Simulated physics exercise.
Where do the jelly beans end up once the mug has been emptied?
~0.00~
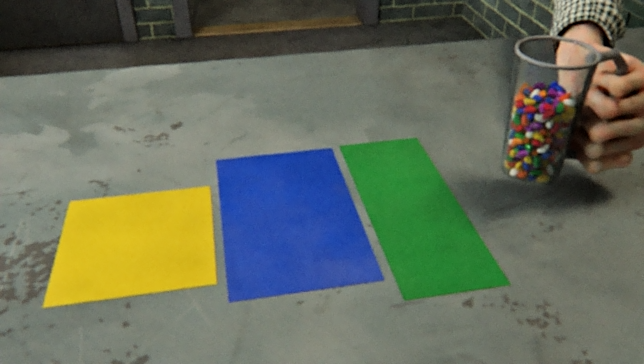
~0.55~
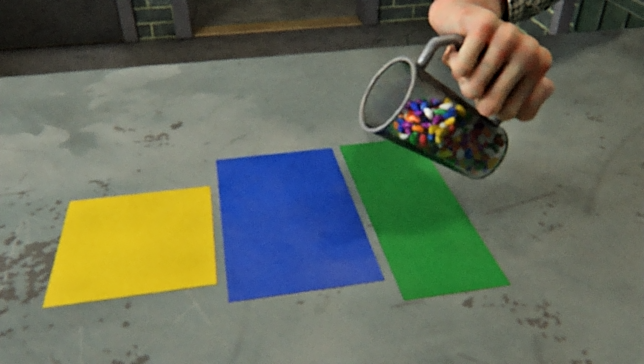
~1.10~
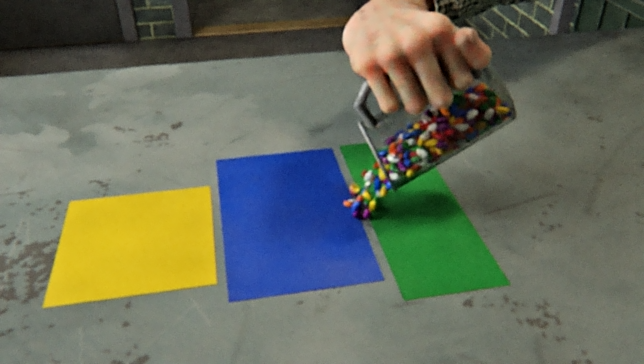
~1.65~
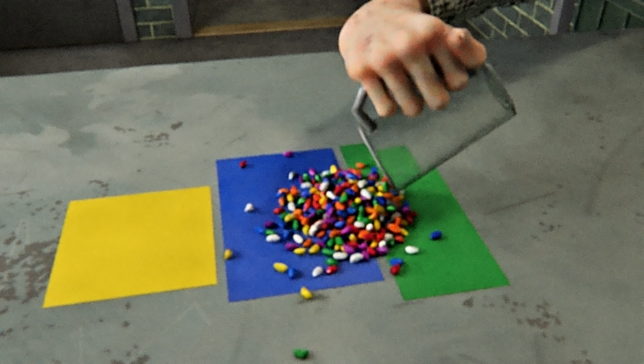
Most of the jelly beans end up on the blue mat, with a good share on the green mat. Only a few lie on the bare table, and the yellow mat stays practically empty.
A hand tips a clear mug and pours colourful jelly beans onto blue and green mats.
